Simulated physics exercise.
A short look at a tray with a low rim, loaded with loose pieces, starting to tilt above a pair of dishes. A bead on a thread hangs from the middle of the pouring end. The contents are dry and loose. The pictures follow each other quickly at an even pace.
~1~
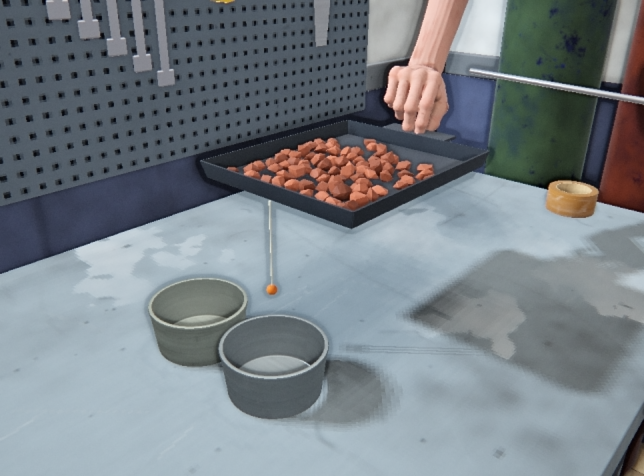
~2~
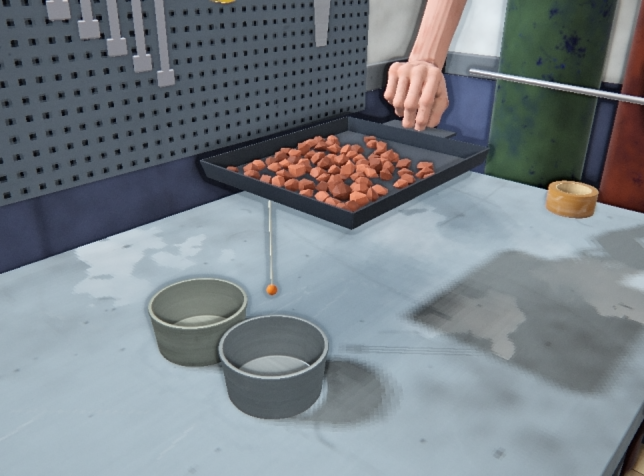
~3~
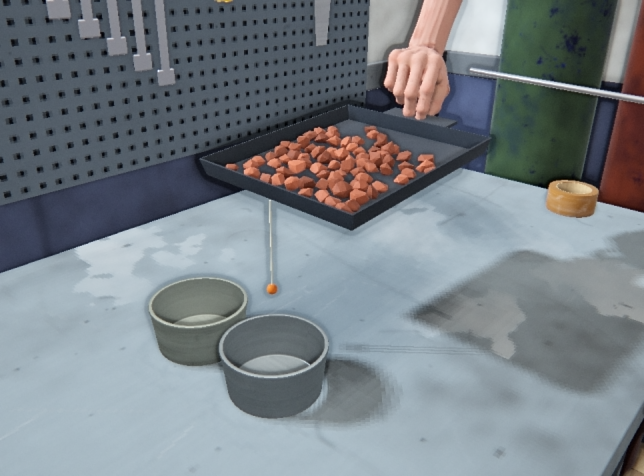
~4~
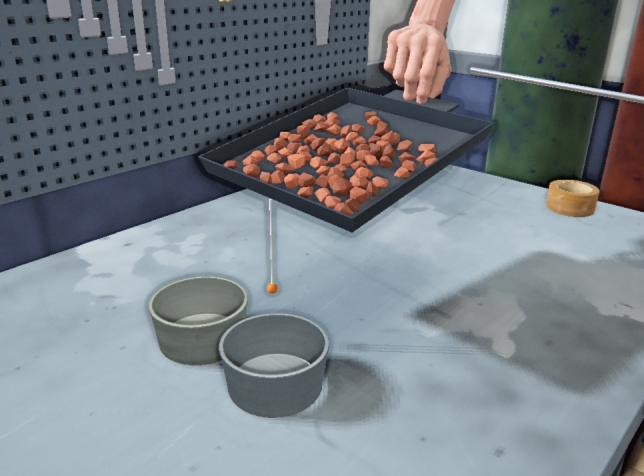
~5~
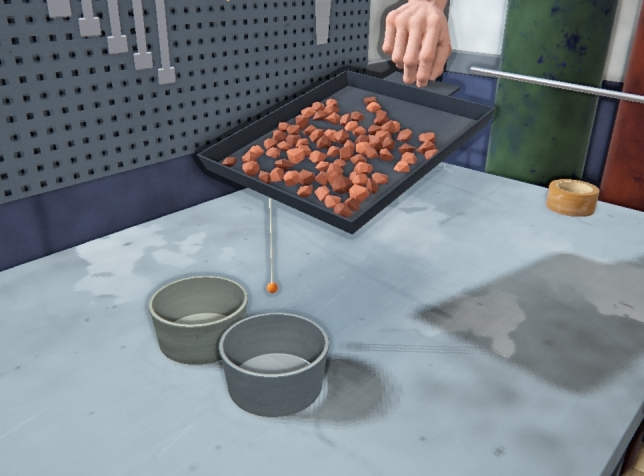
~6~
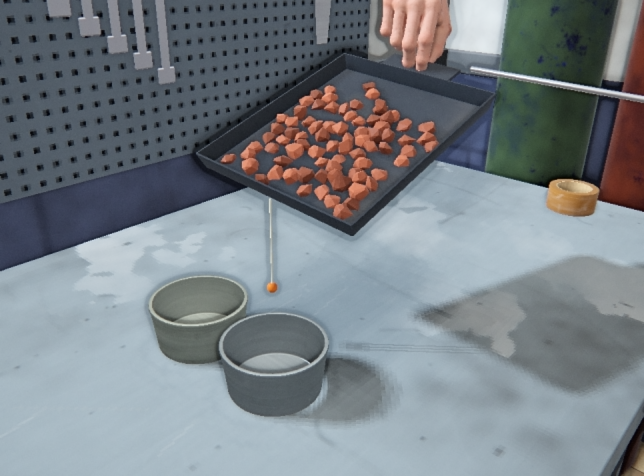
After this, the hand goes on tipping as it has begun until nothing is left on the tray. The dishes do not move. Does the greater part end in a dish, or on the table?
Caught overall: The larger part.
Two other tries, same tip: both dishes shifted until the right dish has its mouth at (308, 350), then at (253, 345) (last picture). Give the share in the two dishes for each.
In turn 80 and 70 in a hundred.
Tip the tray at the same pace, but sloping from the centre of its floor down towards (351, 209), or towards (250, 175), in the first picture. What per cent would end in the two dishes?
Near 30 % and 30 %.
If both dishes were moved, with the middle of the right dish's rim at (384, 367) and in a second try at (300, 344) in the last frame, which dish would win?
At the first place the left one, at the second the right one.
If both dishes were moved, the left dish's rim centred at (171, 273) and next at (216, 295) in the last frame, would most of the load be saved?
In turn: Under half; above a half.
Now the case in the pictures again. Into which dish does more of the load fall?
That is the right dish.
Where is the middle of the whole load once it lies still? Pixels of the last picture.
At about (277, 377).
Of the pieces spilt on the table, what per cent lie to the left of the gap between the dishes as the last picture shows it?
Close to 20 per cent.
Soon after the last picture, tray tipped steeply; all on the tray.
A little later, tray tipped right over; about a quarter on the tray; about a third in the right dish; a small part in the left dish; a small part outside both; a small part in the air.
Later still, tray tipped past a quarter turn; about two thirds in the right dish; a small part in the left dish; about a quarter outside both.
At rest, tray tipped past a quarter turn; about two thirds in the right dish; a small part in the left dish; about a quarter outside both.
